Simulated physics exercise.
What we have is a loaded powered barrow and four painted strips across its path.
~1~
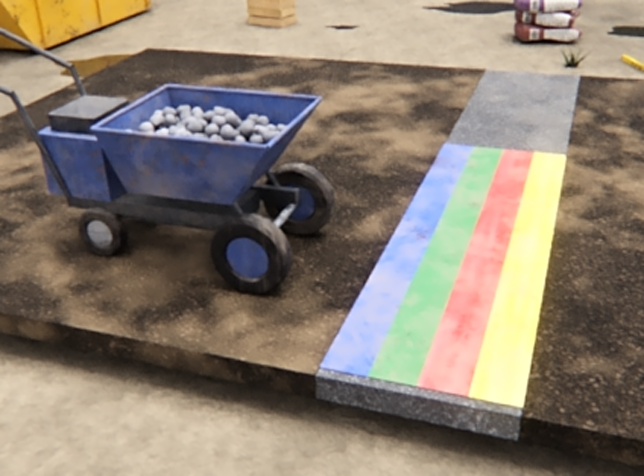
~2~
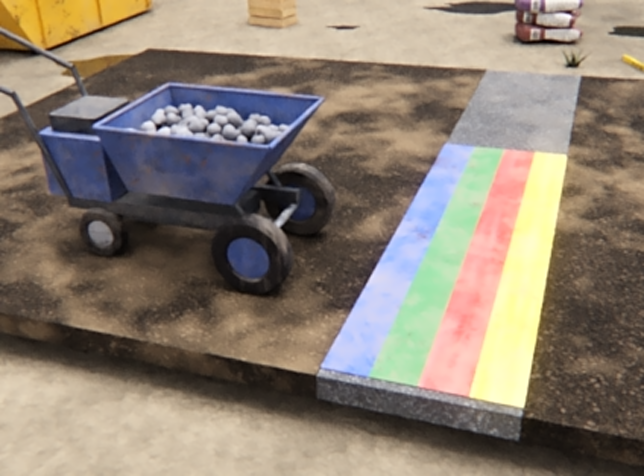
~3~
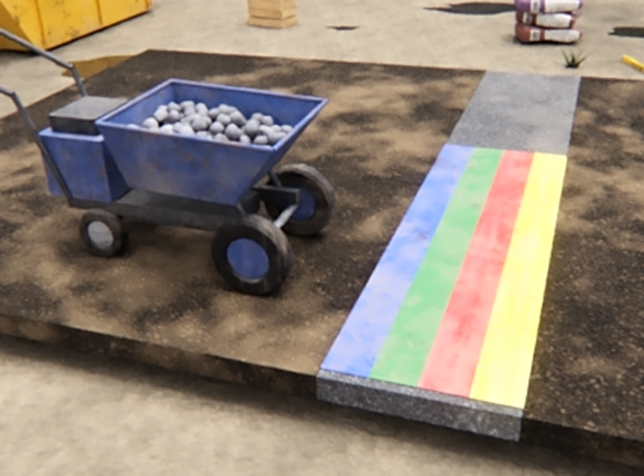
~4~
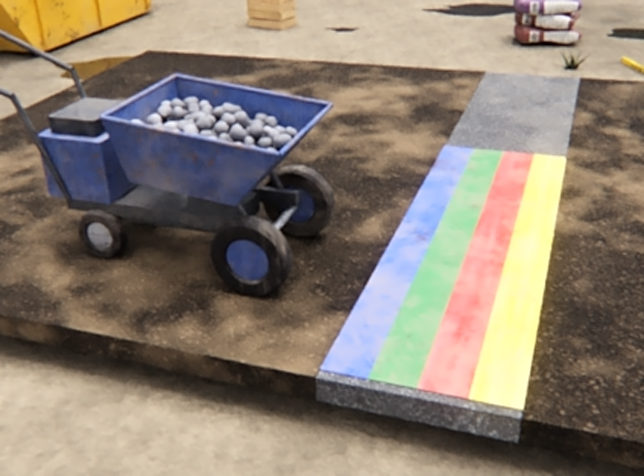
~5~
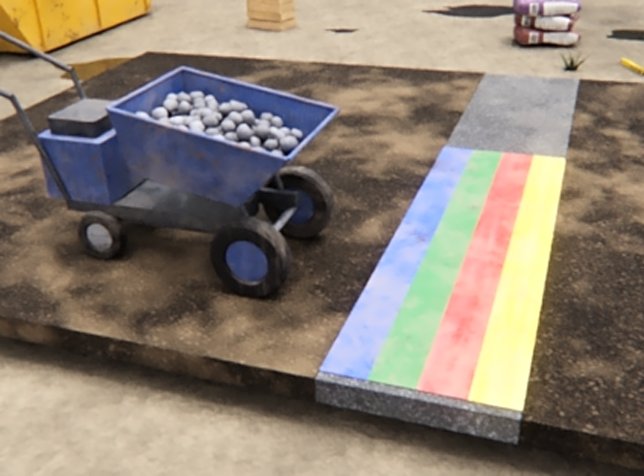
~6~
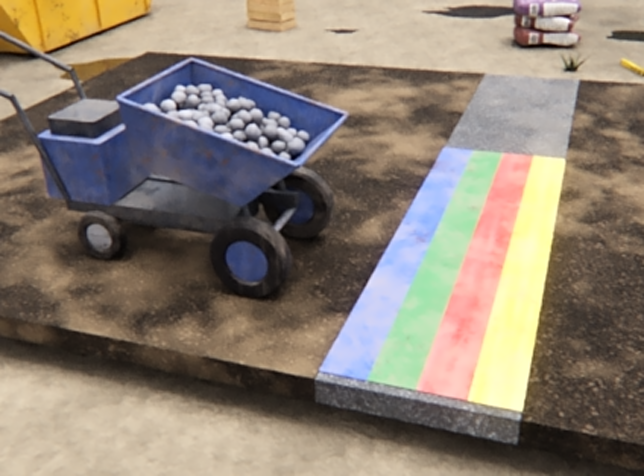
A blue powered barrow loaded with round grey cobbles stood still on the dirt, left of blue, green, red and yellow strips, while its skip slowly tilted forward to the right.
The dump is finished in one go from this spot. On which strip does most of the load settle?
The heap favours the green strip.
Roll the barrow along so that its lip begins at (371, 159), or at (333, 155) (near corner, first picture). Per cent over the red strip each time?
First some 10, then 30 per cent.
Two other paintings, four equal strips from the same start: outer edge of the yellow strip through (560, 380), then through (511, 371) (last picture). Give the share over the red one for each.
Roughly 20 per cent, and 20 per cent.
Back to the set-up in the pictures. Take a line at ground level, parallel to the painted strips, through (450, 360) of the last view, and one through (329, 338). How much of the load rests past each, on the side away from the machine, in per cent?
First some 30, then 90 per cent.
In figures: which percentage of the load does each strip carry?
In per cent, blue strip 20, green strip 30, red strip 20 and yellow strip 10.
Soon, skip tipped steeply; all in the skip.
A while on, skip tipped right over; most in the skip; a small part over the blue strip; a small part over the green strip; a stray few falling.
Towards the end, skip tipped right over; about a quarter in the skip; a small part over the blue strip; about a third over the green strip; about a quarter over the red strip; a small part over the yellow strip; a stray few off the paint.
Finally, skip tipped right over; a small part in the skip; about a quarter over the blue strip; about a third over the green strip; about a quarter over the red strip; a small part over the yellow strip; a small part off the paint.
